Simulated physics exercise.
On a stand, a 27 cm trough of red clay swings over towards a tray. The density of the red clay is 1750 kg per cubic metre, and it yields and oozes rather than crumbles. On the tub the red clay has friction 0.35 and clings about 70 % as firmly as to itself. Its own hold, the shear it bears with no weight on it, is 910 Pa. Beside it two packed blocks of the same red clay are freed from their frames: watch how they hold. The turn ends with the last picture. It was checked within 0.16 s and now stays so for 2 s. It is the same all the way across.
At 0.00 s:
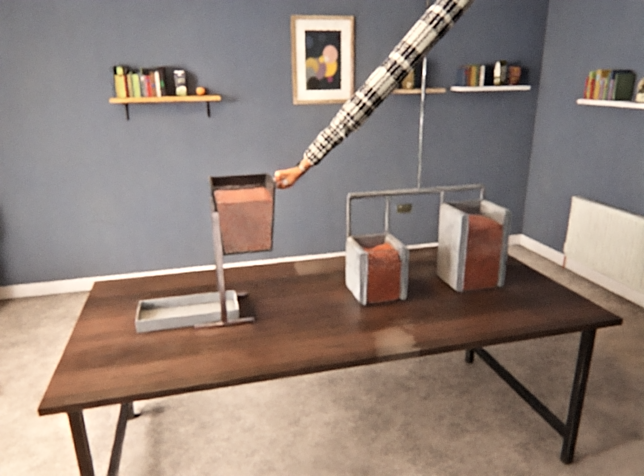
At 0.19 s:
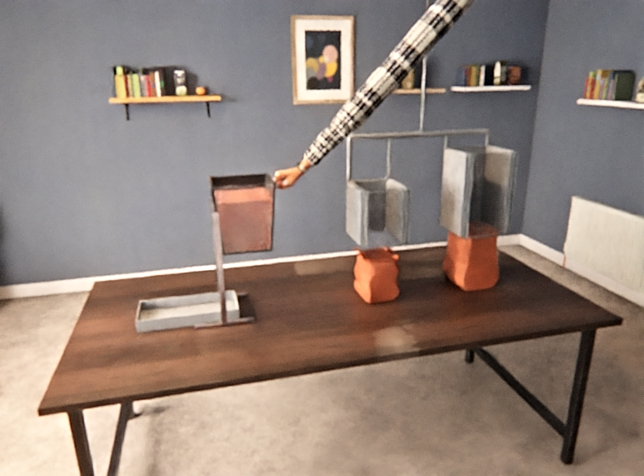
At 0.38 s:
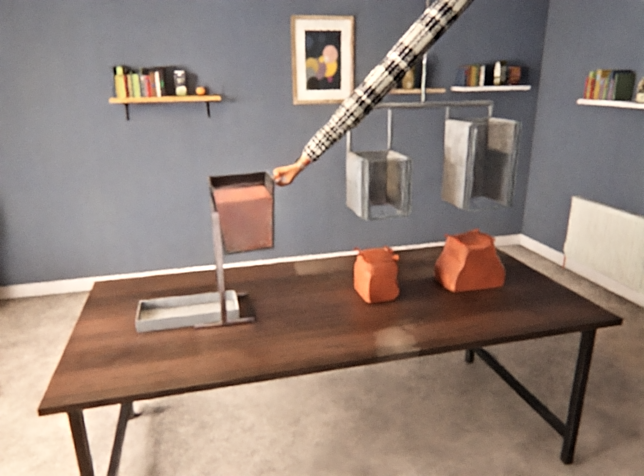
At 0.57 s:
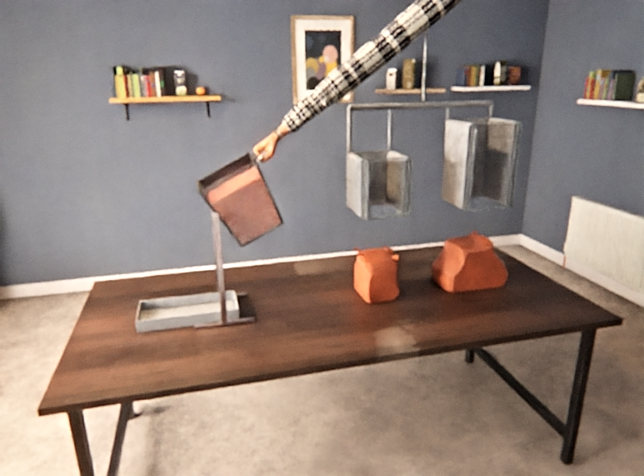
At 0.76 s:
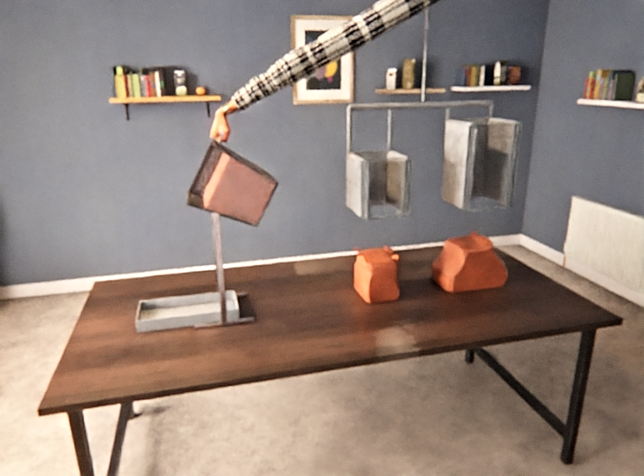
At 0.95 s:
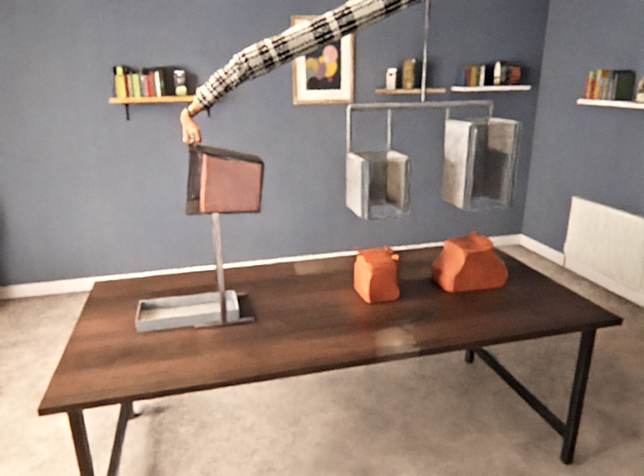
Metal casings lift off two red clay blocks, then a hand tilts a clay-filled trough left.
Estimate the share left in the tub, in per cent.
The share left in the tub is near 100 %.
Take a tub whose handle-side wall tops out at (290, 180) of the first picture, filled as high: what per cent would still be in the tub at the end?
Then about 100 %.
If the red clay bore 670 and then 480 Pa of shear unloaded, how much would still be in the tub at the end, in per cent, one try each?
In turn about 100 %, 85 %.
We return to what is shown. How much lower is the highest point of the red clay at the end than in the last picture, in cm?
Roughly 0 cm.
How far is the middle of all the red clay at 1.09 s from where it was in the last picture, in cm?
About 0 cm.
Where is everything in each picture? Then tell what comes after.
Handle-side rim at (274, 183), tilt 0 degrees; highest point of the red clay at (219, 202); test blocks 20 cm, 31 cm high (left to right), in the first frame.
Handle-side rim at (274, 183), tilt 0 degrees; highest point of the red clay at (219, 202); test blocks 20 cm, 29 cm high (left to right), in the second frame.
Handle-side rim at (272, 181), tilt 2 degrees; highest point of the red clay at (264, 197); test blocks 20 cm, 23 cm high (left to right), in the third frame.
Handle-side rim at (254, 160), tilt 27 degrees; highest point of the red clay at (260, 178); test blocks 20 cm, 21 cm high (left to right), in the fourth frame.
Handle-side rim at (214, 148), tilt 61 degrees; highest point of the red clay at (231, 160); test blocks 20 cm, 21 cm high (left to right), in the fifth frame.
Handle-side rim at (190, 152), tilt 82 degrees; highest point of the red clay at (210, 158); test blocks 20 cm, 21 cm high (left to right), in the sixth frame.
By 1.09 s, the tub is at 82 degrees and holds 100 %.
By 1.26 s, the tub is at 82 degrees and holds 100 %.
By 1.43 s, the tub is at 82 degrees and holds 100 %.
By 1.60 s, the tub is at 82 degrees and holds 100 %.
By 2.95 s, at the end, the tub is at 82 degrees and holds 100 %.
